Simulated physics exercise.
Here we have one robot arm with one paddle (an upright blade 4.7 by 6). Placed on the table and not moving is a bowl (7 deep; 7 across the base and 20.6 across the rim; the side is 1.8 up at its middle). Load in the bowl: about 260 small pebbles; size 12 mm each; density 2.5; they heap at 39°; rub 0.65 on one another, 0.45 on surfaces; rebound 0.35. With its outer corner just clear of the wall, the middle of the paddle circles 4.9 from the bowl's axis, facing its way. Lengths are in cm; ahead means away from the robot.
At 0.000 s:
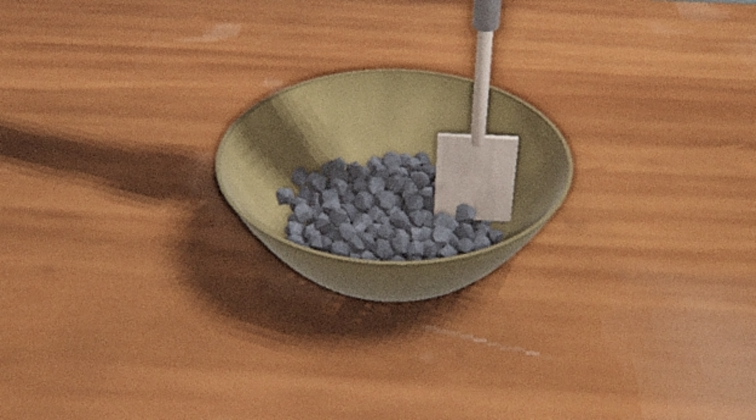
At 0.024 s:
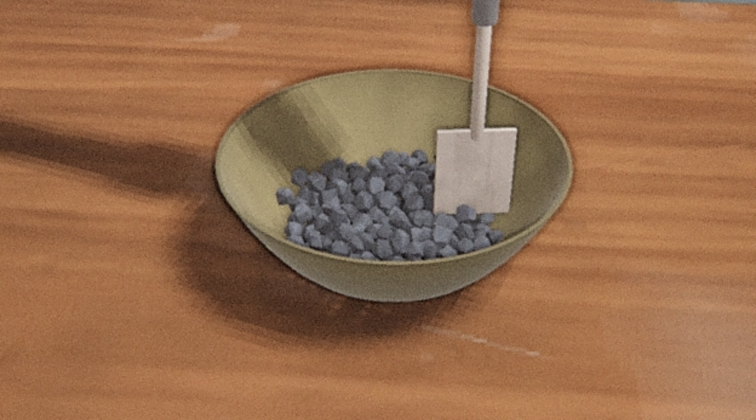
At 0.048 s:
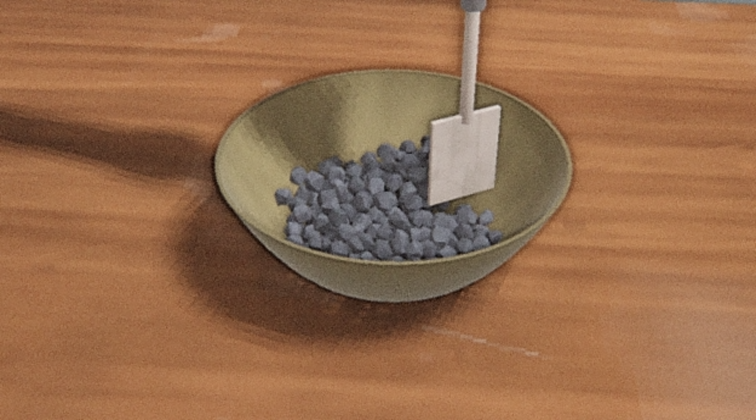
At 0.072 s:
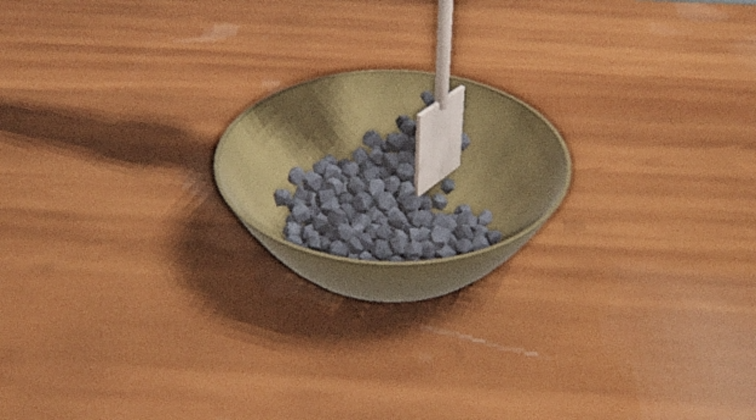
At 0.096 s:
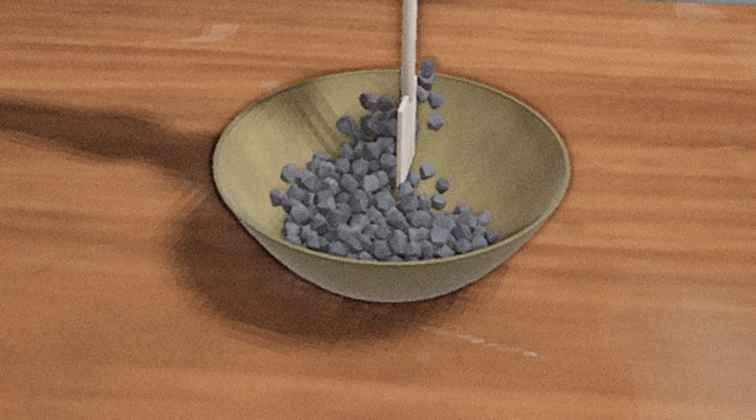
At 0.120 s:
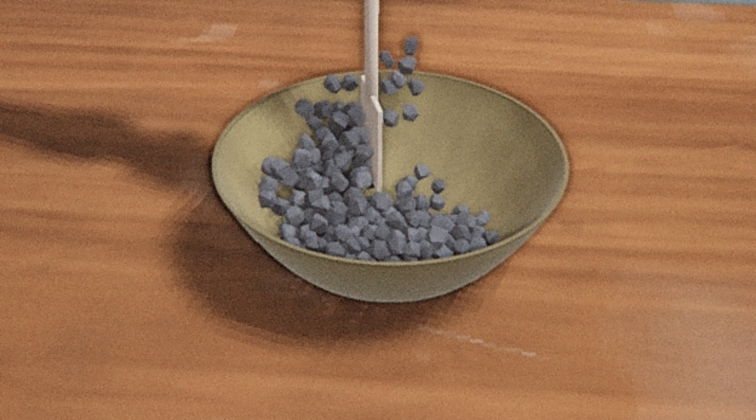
The video shows a flat paddle sweeping from the right side of a still, greenish bowl toward its back and left, turning edge-on as it pushes dark gray pebbles into a higher pile, with several scattering above the rim.
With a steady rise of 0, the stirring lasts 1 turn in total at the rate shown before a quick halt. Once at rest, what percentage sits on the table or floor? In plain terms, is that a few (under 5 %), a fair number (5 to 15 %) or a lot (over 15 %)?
A lot, over 15 %.
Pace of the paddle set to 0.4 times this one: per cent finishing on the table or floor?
Estimated share: Close to 0 per cent.
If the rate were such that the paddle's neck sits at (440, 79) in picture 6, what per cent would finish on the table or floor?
Some 0 %.
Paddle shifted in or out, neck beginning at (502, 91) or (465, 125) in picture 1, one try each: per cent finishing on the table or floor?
I'd put it at around 0 and 25 percent.
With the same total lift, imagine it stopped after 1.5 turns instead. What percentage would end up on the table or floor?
Roughly 30 per cent.
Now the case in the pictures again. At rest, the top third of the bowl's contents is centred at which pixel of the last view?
I'd put it at about (445, 169).
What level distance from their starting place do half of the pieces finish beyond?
Some 9 centimetres or so.
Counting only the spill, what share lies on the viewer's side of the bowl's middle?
It comes out near 70 percent.
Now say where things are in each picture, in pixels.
The first frame shows paddle neck at (479, 114), 0° round; upper third of the load around (390, 205), from x 285 to 500, top at y 160; 257 in the bowl.
The second frame shows paddle neck at (478, 108), 8° round; upper third of the load around (390, 203), from x 285 to 500, top at y 155.
The third frame shows paddle neck at (468, 93), 30° round; upper third of the load around (393, 191), from x 285 to 495, top at y 135.
The fourth frame shows paddle neck at (442, 79), 56° round; upper third of the load around (385, 181), from x 280 to 495, top at y 100.
The fifth frame shows paddle neck at (408, 71), 82° round; upper third of the load around (373, 170), from x 280 to 495, top at y 70.
The sixth frame shows paddle neck at (371, 72), 108° round; upper third of the load around (339, 159), from x 265 to 490, top at y 45; 257 in the bowl.
After 0.21 s, 200° round, highest piece 10 above the table; 247 in the bowl, 10 in flight or on the tool.
After 0.29 s, 292° round, highest piece 11 above the table; 221 in the bowl, 6 on the table or floor, 30 in flight or on the tool.
After 0.53 s, 0° round, highest piece 8 above the table; 201 in the bowl, 55 on the table or floor, 1 in flight or on the tool.
After 1.23 s, 0° round, highest piece 8 above the table; 201 in the bowl, 56 on the table or floor.
At rest, 201 in the bowl, 56 on the table or floor. That is 22 % on the table or floor.
